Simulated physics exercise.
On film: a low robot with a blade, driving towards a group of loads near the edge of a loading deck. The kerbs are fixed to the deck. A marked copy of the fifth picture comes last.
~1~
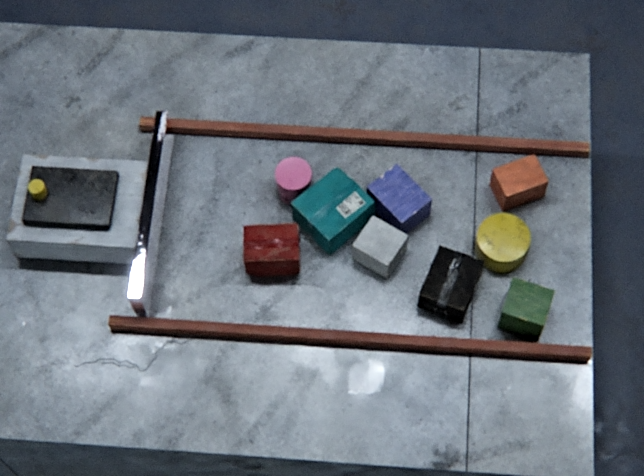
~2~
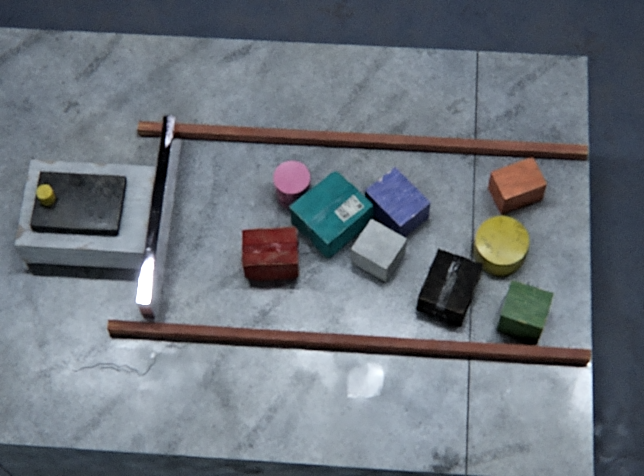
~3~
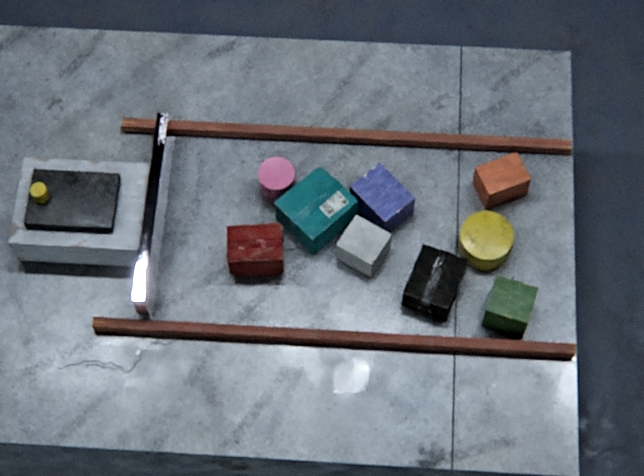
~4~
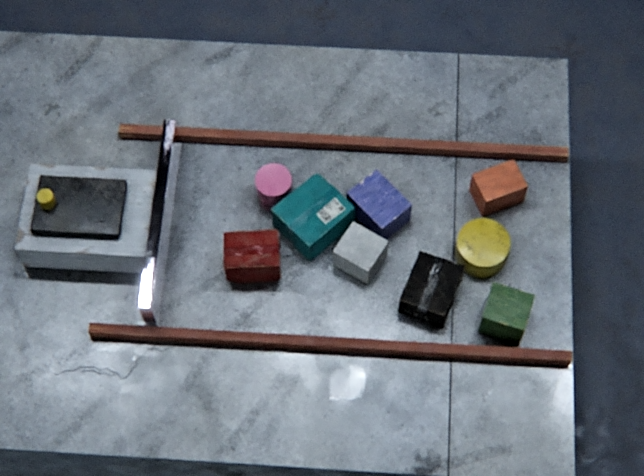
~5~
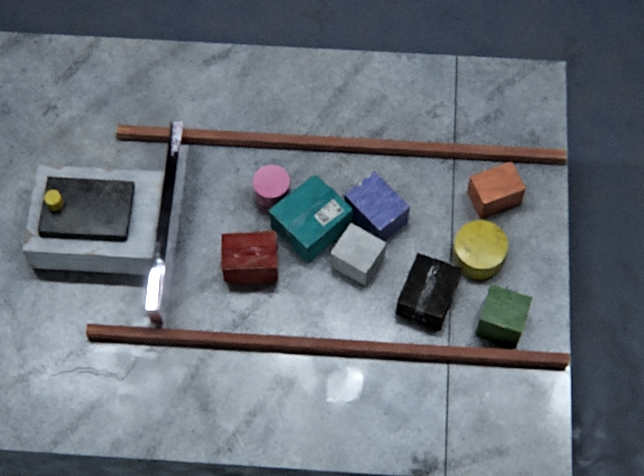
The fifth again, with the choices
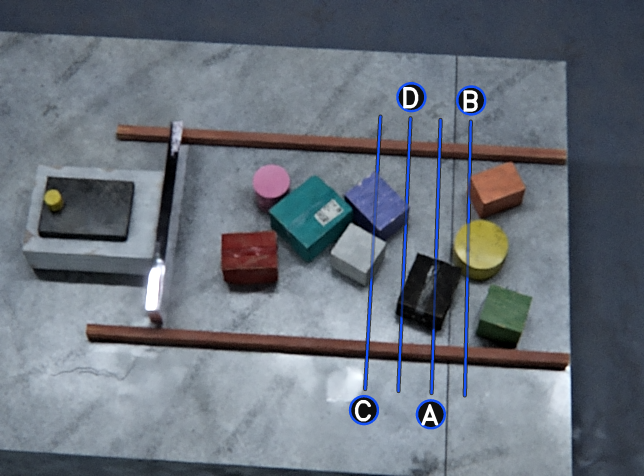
A low robot with a blade creeping slightly right between two wooden rails, toward scattered coloured blocks and canisters that stay unmoved.
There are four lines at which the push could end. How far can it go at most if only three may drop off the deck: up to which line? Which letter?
It can go as far as B.
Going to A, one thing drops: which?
It is the green crate.
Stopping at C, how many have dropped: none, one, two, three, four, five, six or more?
By then, none.
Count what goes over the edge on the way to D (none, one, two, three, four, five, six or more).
The count is none.
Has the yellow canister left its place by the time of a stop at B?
By then, yes.
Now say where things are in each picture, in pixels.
Robot (77, 197); red box (272, 250); yellow canister (502, 243), in the first picture.
Robot (85, 202); white crate (379, 251), in the second picture.
Robot (80, 200); green crate (510, 306), in the third picture.
Robot (86, 206); black parcel (431, 289), in the fourth picture.
Robot (94, 208); pink pail (272, 189); red box (251, 258); yellow canister (480, 250), in the fifth picture.
On the marked copy, A at (436, 250); B at (468, 252); C at (373, 246); D at (405, 248).
Taking B. A third of the way, robot (202, 214); pink pail (304, 186); red box (305, 279).
Two thirds of the way, robot (311, 220); green crate (530, 321); orange crate (508, 189).
When it is over, robot (394, 225); green crate over the edge; orange crate over the edge; three fallen.
As for the rest, A is within the limit but short; C is within the limit but short; D is within the limit but short.
